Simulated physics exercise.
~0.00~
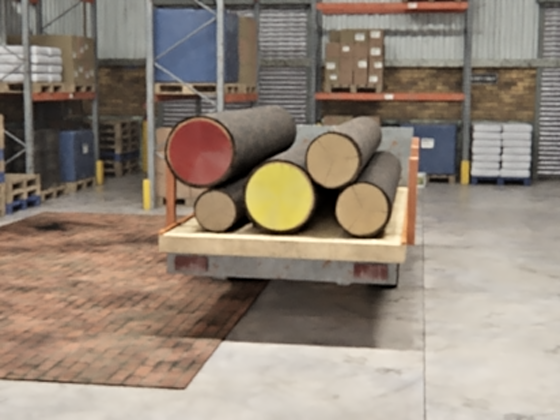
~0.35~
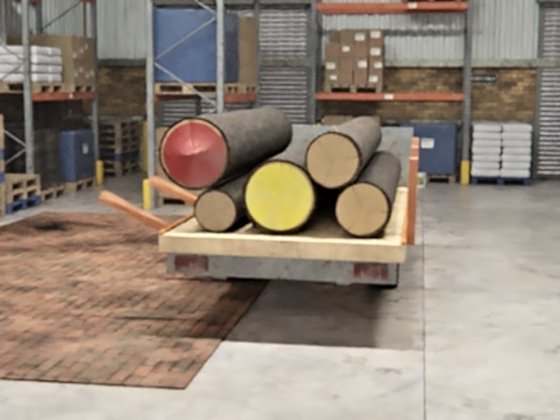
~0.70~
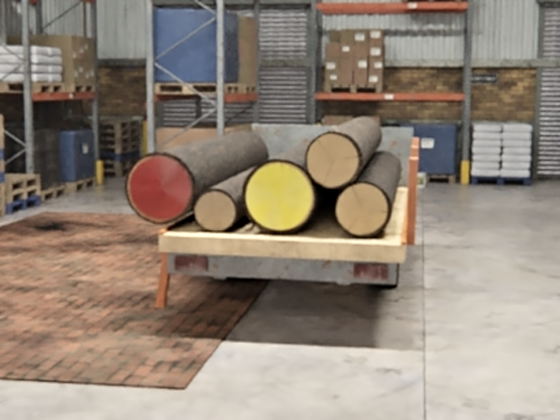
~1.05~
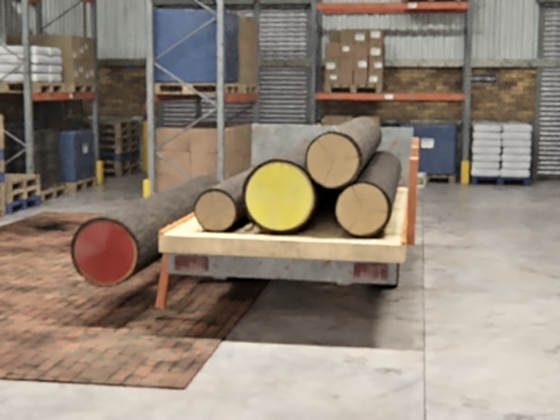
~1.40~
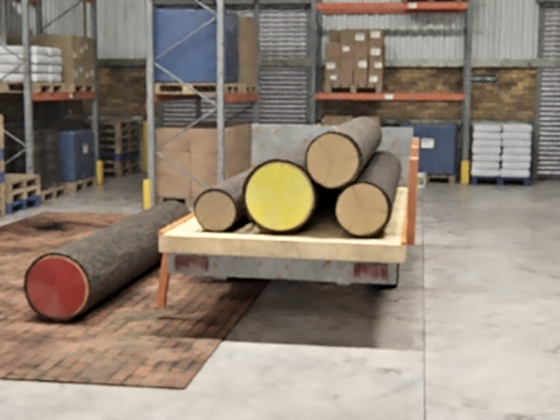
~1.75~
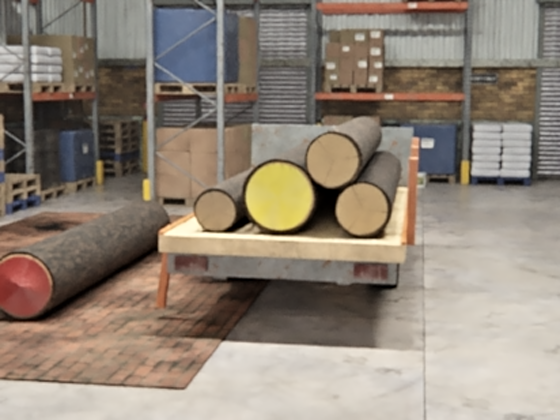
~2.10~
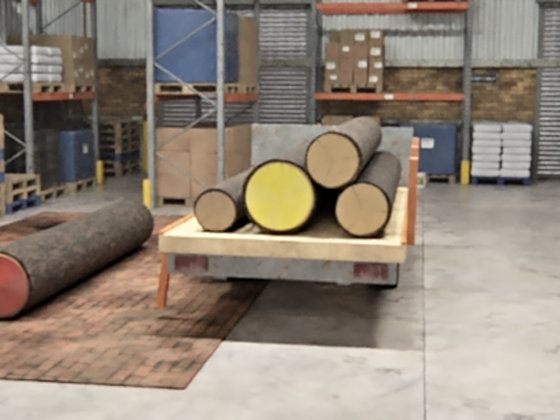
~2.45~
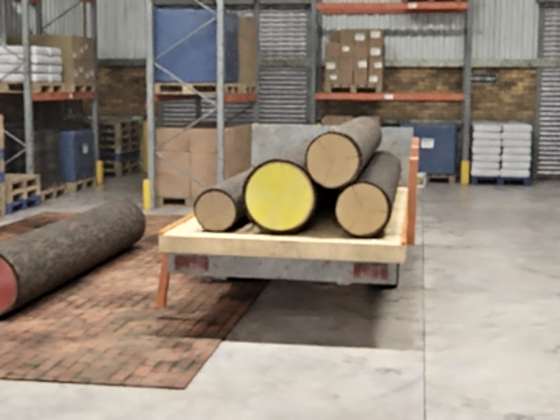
In this clip, five logs sit on a low trailer in a warehouse as the orange posts on the left swing down. The red-ended log rolls left off the deck onto the brick-patterned floor and slows near the left edge, while the yellow-ended log and three others stay aboard.
